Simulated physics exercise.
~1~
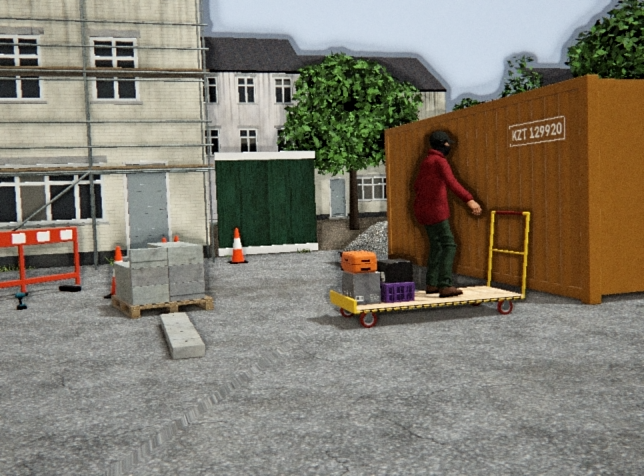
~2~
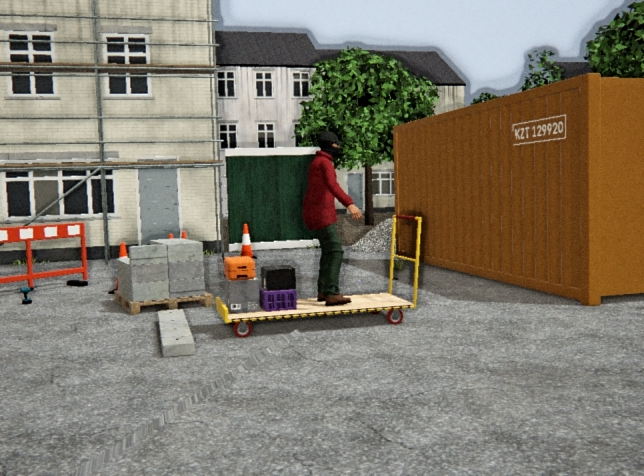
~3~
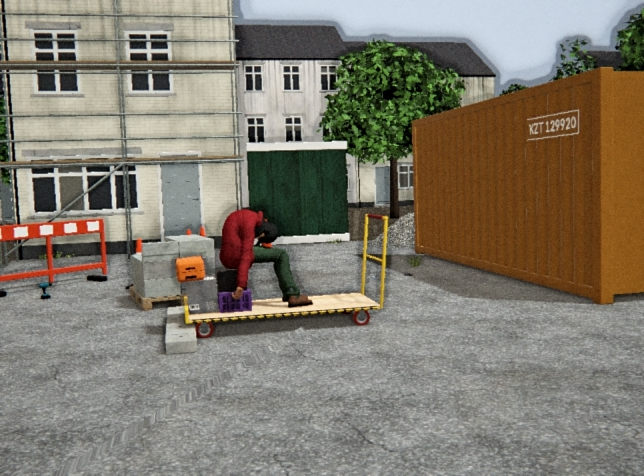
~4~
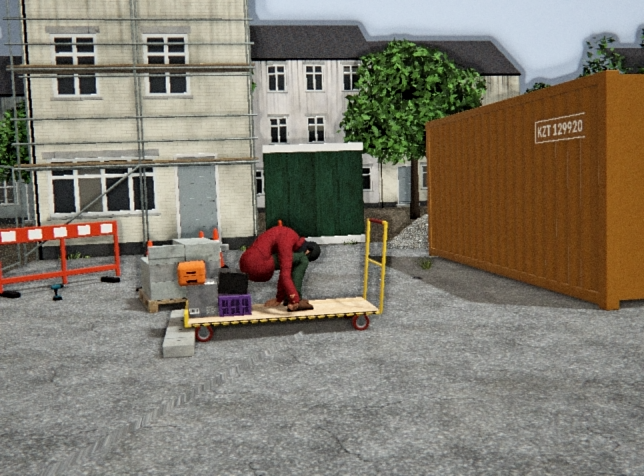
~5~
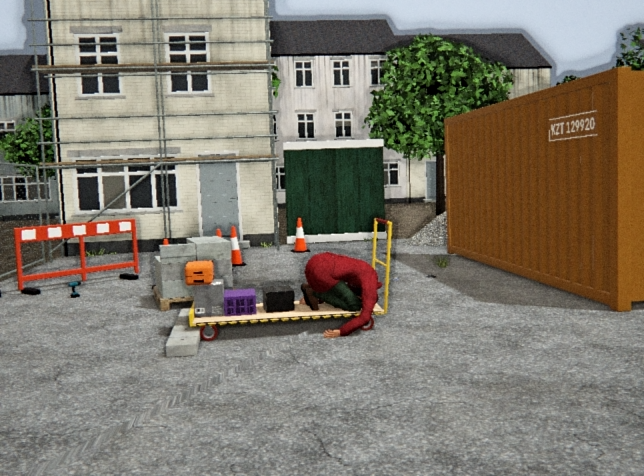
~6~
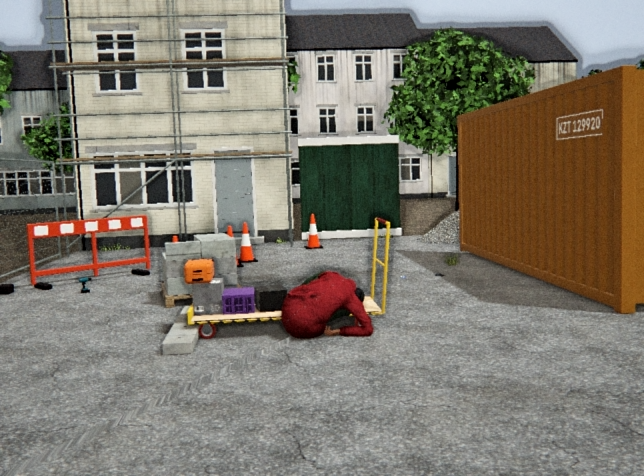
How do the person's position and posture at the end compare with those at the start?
At the start the person stands upright on the trolley right beside the brown container. By the end the person is well to the left of the container, slumped low and folded over at the near edge of the stopped trolley.
